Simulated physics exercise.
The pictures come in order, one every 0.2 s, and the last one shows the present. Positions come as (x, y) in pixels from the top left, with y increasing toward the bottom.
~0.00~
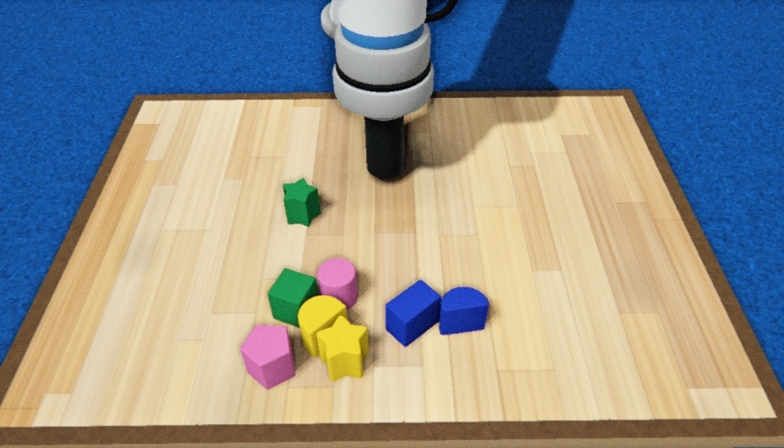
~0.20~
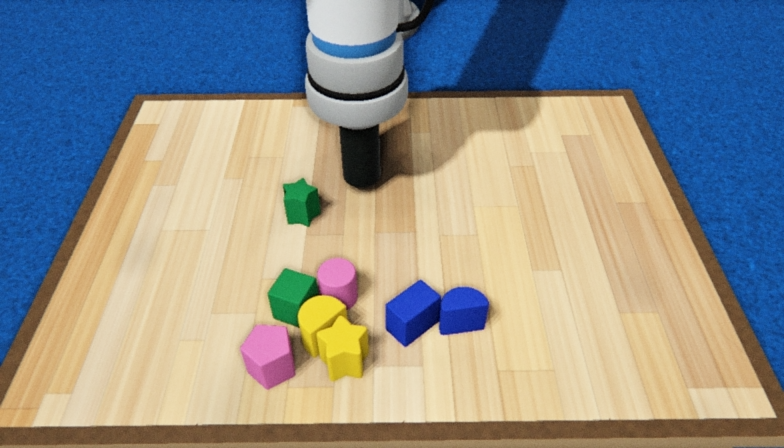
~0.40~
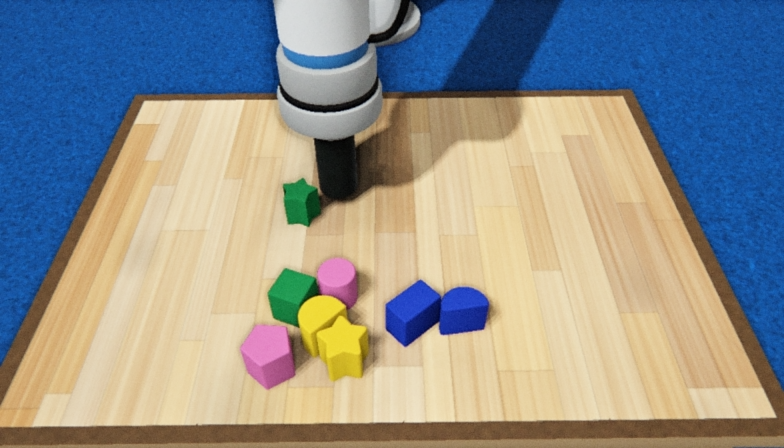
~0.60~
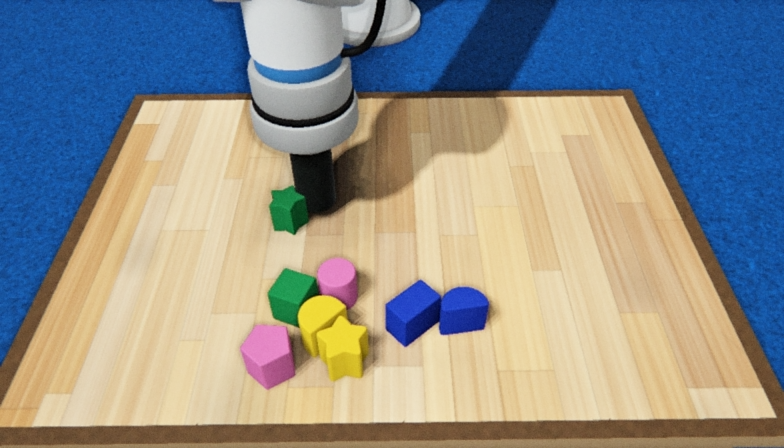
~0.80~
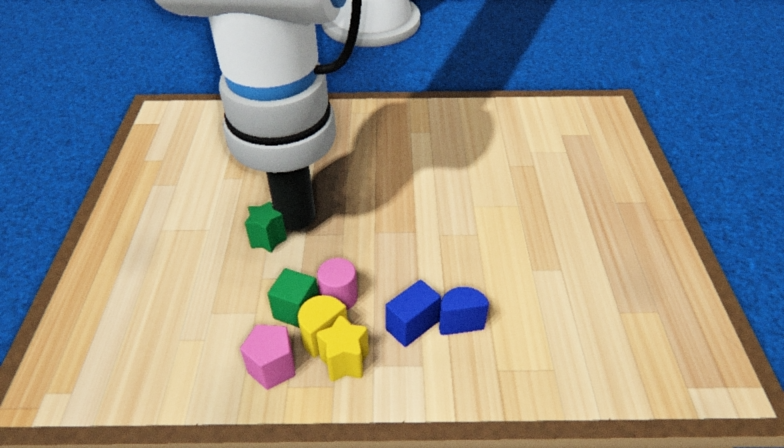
In this clip, a robot arm with a black post moves left and toward the viewer over a wooden board, then pushes a green star-shaped block in the same direction while the pink, green, yellow and blue blocks remain still.
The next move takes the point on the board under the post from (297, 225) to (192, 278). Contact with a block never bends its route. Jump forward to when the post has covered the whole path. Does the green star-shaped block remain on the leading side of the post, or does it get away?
In front, still.
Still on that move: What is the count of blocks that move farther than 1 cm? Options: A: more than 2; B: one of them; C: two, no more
Choice B: One of them.
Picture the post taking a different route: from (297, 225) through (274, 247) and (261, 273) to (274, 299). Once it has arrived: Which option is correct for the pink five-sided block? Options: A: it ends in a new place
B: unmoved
The correct letter is B.
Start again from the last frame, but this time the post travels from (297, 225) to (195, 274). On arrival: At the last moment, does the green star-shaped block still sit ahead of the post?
Yes.
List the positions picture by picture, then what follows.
Lower end of the post at (385, 167), tops of blocks, green star-shaped block at (298, 189), green square at (292, 285), in the first frame.
Post at (362, 175), blocks as before, in the second frame.
Post at (339, 186), blocks as before, in the third frame.
Post at (317, 200), green star-shaped block at (286, 197), in the fourth frame.
Post at (296, 216), green star-shaped block at (262, 213), green square at (292, 285), in the fifth frame.
The first path, step by step. One third of the way, post at (261, 233); green star-shaped block at (225, 231).
Two thirds of the way, post at (225, 250); green star-shaped block at (186, 250).
At the end, post at (188, 269); green star-shaped block at (146, 270); green square not moved.
